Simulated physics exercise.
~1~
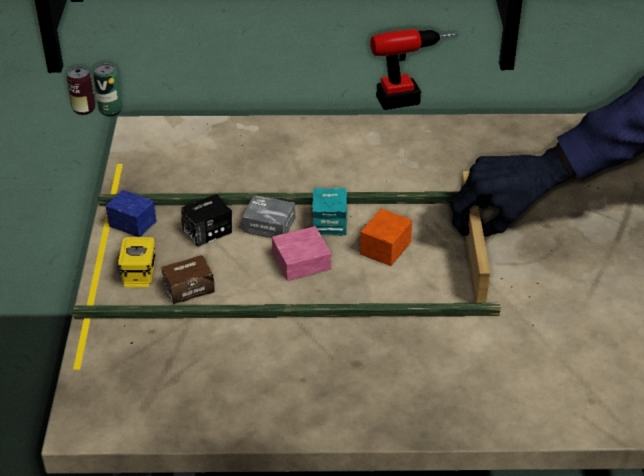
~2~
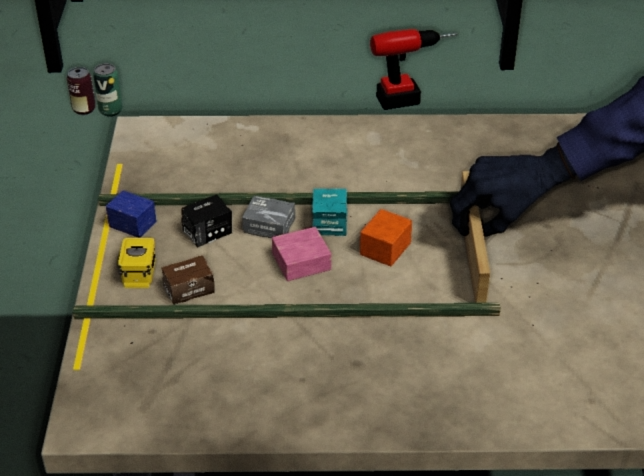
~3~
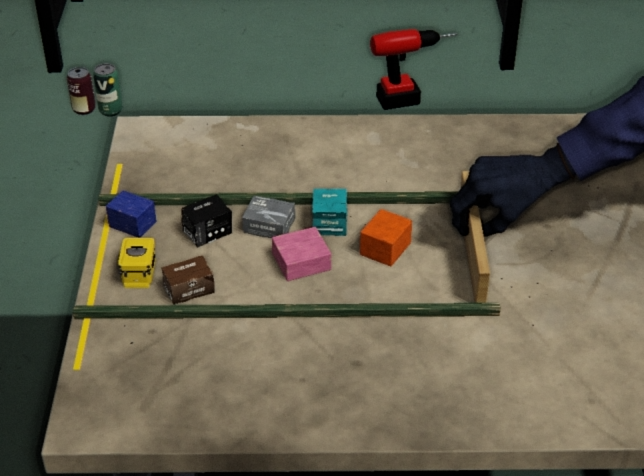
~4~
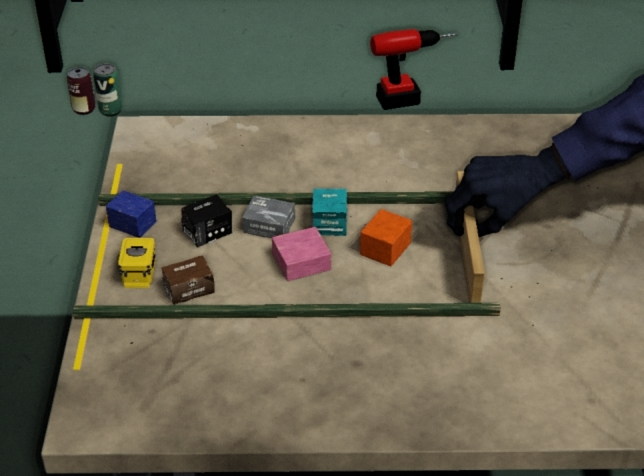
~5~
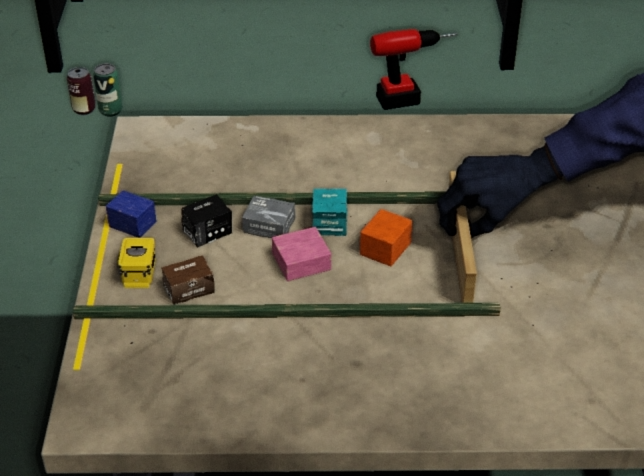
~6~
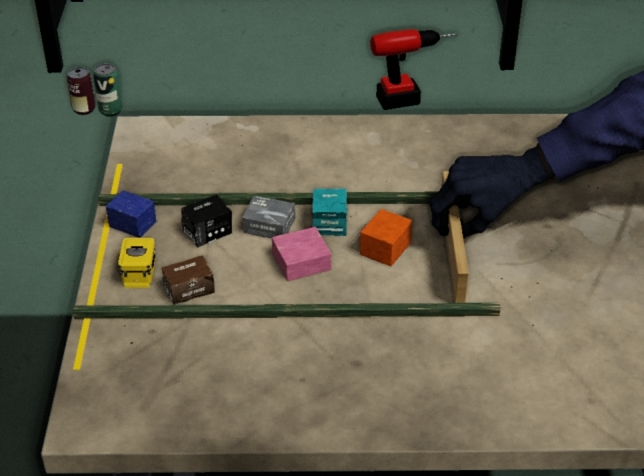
A stone-topped workbench against a green wall, with a red drill and two cans behind it, is seen from above at a fixed angle. Between two green rails lie blue, yellow, black and brown blocks at left near a yellow tape line, grey, teal and pink ones mid-channel, and an orange one at right. A dark-gloved hand holds a wooden board upright at the right, still at first, then slides it slightly left, touching no blocks.
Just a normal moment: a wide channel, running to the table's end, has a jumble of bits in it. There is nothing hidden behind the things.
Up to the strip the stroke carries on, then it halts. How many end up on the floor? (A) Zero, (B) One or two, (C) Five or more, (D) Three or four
The answer is C.
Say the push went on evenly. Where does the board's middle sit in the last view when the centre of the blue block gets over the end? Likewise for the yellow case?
Near (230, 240), then near (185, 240).
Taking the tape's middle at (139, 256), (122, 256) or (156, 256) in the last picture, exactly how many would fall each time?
Floor tally per try: 5 / 5 / 3.
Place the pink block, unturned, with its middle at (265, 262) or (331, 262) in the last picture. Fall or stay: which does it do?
In turn it is lost; comes down.
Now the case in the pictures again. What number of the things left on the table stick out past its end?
That'd be 1.
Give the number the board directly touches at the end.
Contact count: 1.
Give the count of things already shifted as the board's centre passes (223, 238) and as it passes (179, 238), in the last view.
So 8, and at the other place 8.
Early on, none off yet; blue block at rest near (131, 214); yellow case at rest near (138, 262); brown box at rest near (188, 280).
Finally, the number that fall off is five or more; lost, orange block, turquoise box, pink block, grey box, black box, yellow case and blue block.
